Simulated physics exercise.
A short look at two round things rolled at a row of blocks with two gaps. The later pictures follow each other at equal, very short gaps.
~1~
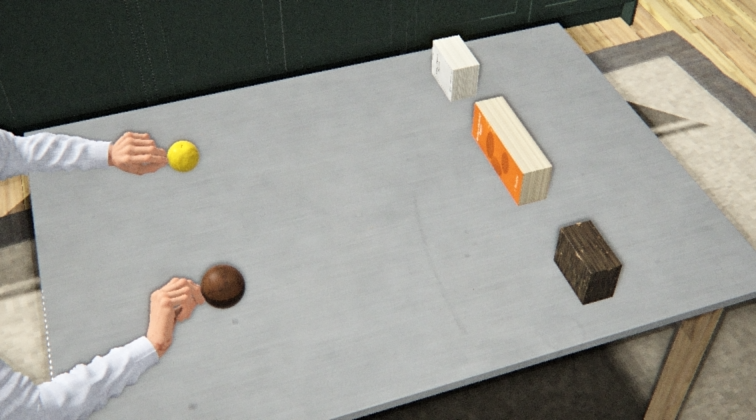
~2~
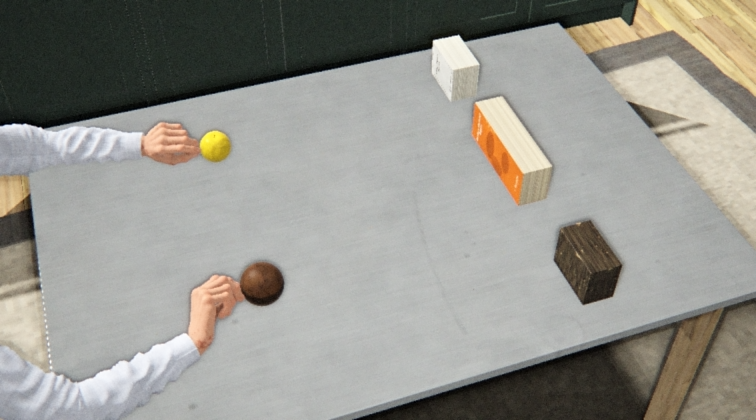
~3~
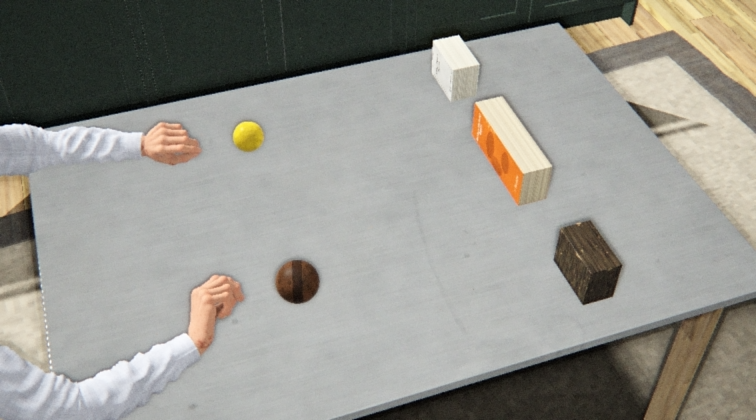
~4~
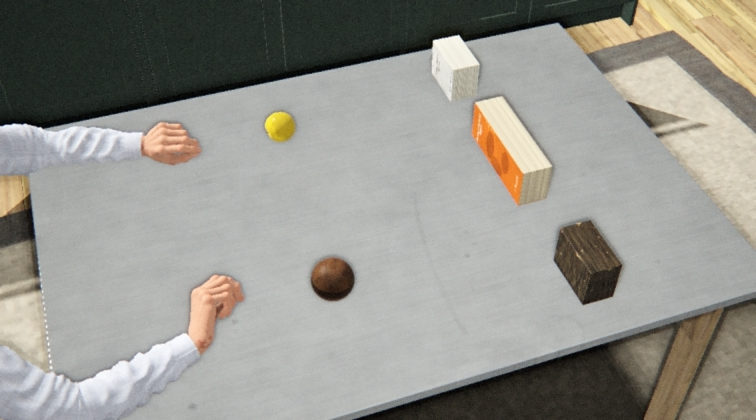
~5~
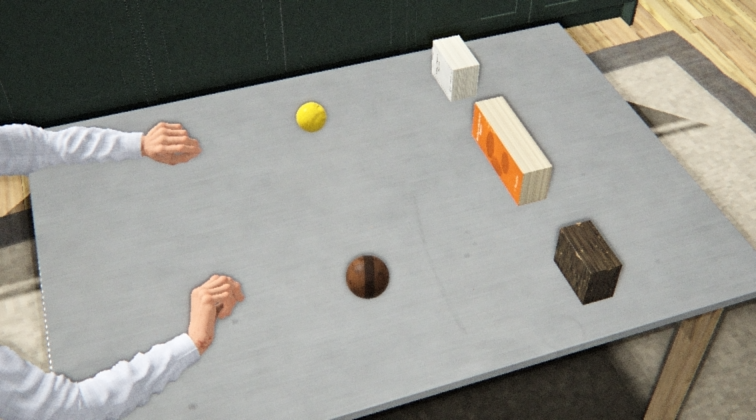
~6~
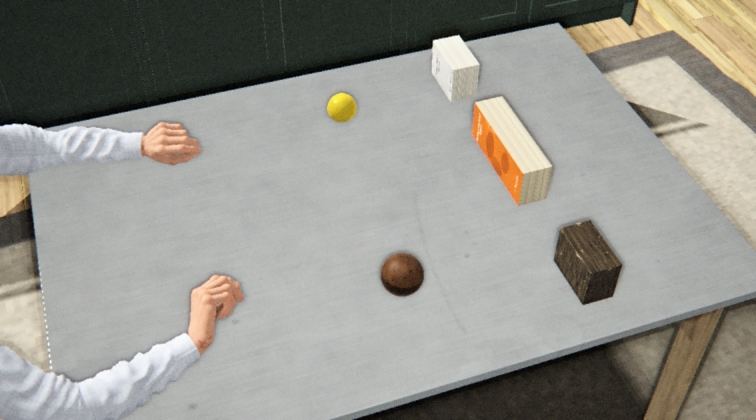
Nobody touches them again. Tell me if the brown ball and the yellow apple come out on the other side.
Here the brown ball bounces off, the yellow apple bounces off.
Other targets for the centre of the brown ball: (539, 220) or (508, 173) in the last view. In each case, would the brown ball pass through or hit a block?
The brown ball gets past; bounces off.
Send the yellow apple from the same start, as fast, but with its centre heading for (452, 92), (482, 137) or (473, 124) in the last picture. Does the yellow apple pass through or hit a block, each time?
Try by try, it strikes a block; is stopped; strikes a block.
Then, 0.38 s past the last view, brown ball coming back near (544, 268); yellow apple coming back near (419, 81).
Finally, the brown ball hits a block; the yellow apple hits a block.
